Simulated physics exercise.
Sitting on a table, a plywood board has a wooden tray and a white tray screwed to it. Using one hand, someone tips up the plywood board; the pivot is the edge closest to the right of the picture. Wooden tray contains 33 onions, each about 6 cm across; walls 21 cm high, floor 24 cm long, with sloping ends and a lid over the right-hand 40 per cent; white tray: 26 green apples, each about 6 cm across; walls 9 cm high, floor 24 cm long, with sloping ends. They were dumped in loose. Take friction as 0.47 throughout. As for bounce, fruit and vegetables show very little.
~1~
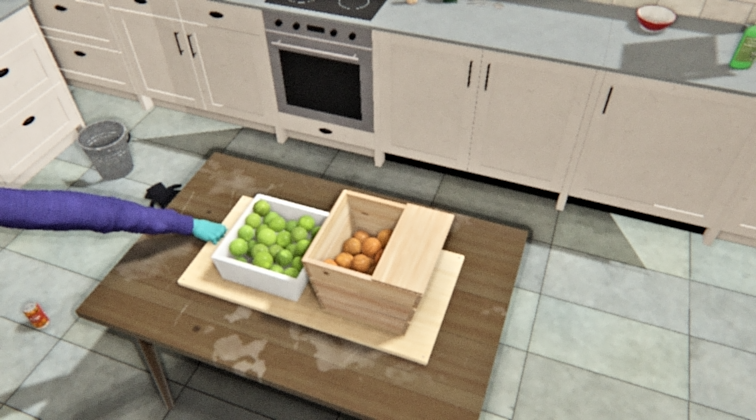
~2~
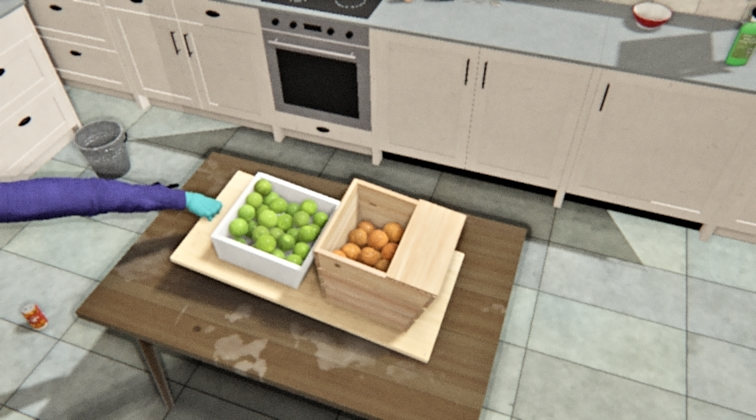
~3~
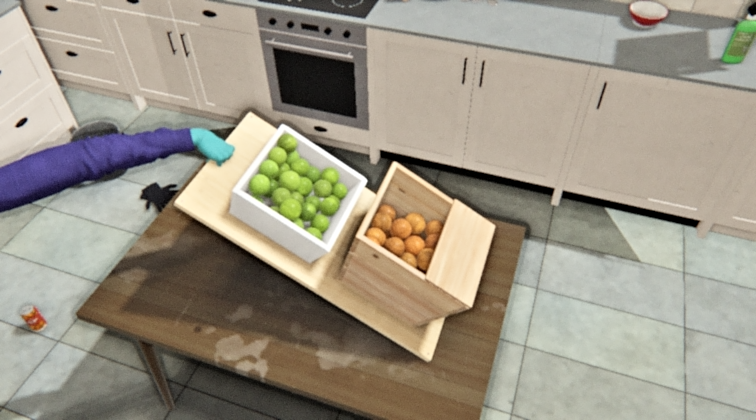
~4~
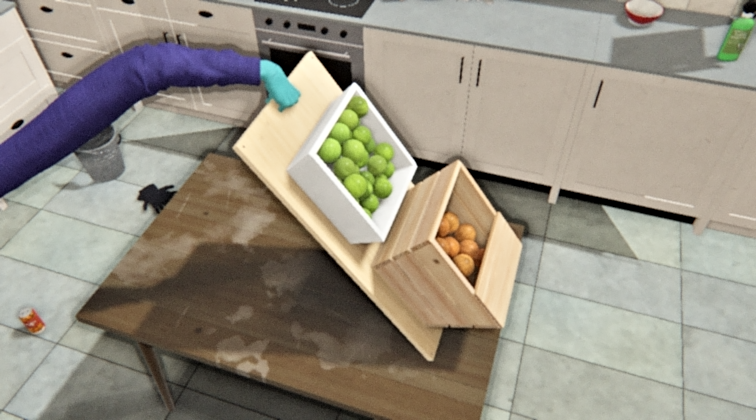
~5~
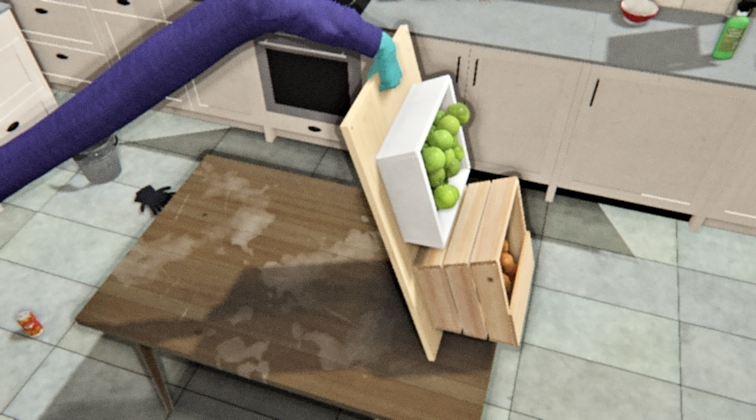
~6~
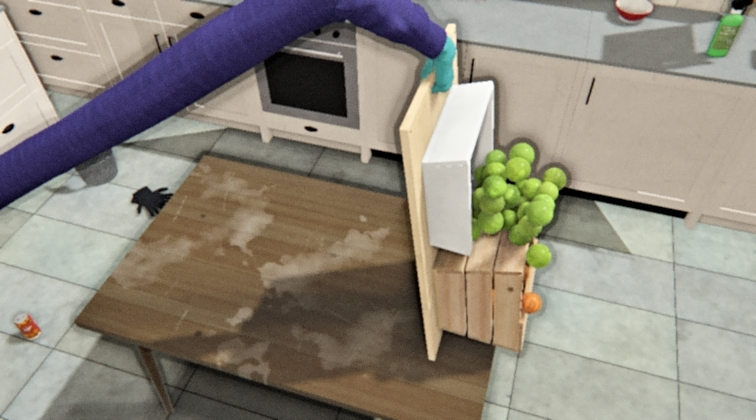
The video shows a purple-sleeved arm with a teal glove lifting the left side of a board on a table, tilting its white tray of green apples and wooden tray of onions steeply rightward, until many apples tumble out.
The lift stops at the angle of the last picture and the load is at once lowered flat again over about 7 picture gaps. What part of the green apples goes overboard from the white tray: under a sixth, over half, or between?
My bet is the number getting out will be above one half of the total.
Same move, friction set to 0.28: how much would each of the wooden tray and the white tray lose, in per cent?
Then the wooden tray sheds 0 per cent, while the white tray sheds 100 per cent.
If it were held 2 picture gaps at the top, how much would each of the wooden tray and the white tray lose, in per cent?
In that case you'd see wooden tray shed 0 percent of its load and white tray shed 100 percent.
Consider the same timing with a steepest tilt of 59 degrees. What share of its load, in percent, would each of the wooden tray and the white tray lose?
Wooden tray 0, white tray 30 per cent.
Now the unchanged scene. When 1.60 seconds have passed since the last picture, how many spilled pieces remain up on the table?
Roughly 2 of them.
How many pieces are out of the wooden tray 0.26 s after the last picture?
The wooden tray is at around 1.
Then, 0.26 s after the last picture, tilt 69°; the wooden tray is down by 1 of 33 and the white tray is down by 26 of 26.
Then, 0.58 s after the last picture, tilt 32°; the wooden tray is down by 1 of 33 and the white tray is down by 26 of 26.
Then, 1.03 s after the last picture, tilt 0°; the wooden tray is down by 1 of 33 and the white tray is down by 26 of 26.
When it is over (1.60 s after the last picture), the wooden tray is down by 1 of 33 and the white tray is down by 26 of 26. Asked share, 26 of 26, 100 per cent.
